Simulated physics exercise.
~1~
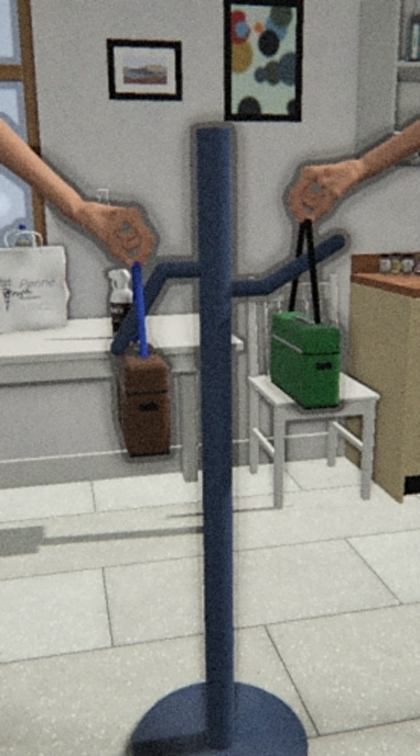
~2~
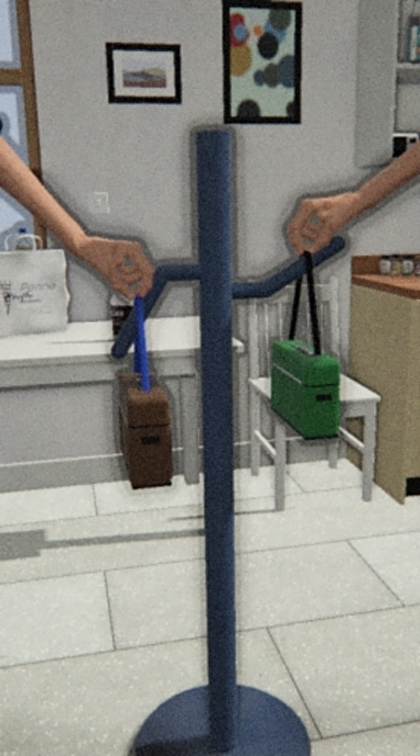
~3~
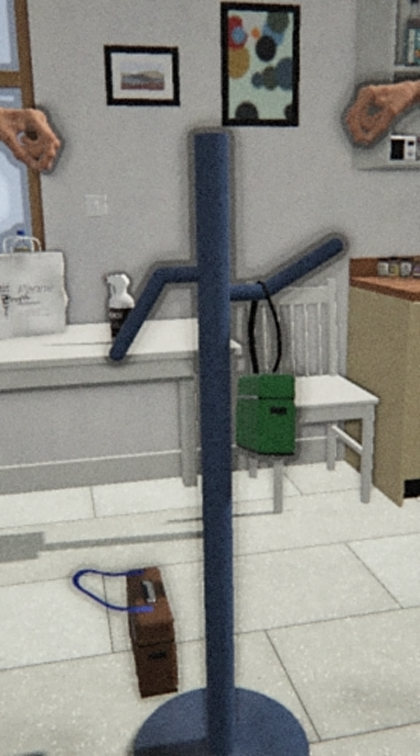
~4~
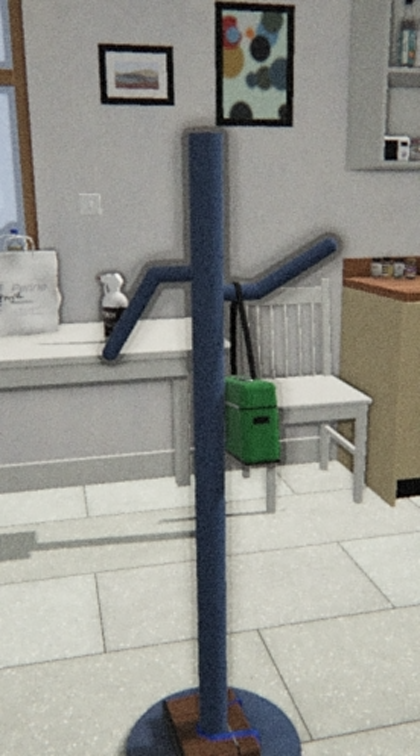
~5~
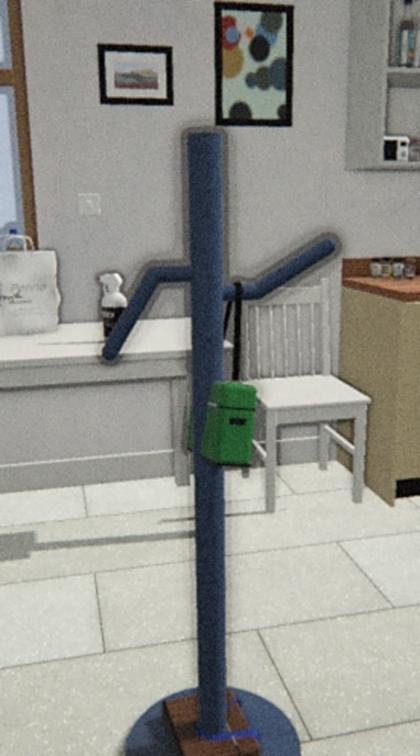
A dark blue stand with a sloping peg on each side rises from a round base on a pale tiled floor, seen from the front by a slightly swaying camera, with a white table and chair behind. Two hands lower a brown case by its blue loop at the left and a green case by its black loop at the right. The hands let go and draw back. The brown case drops to the floor, then ends up on its side at the stand's base. The green case shifts left, leaning, and stays hanging from the right peg near the post.
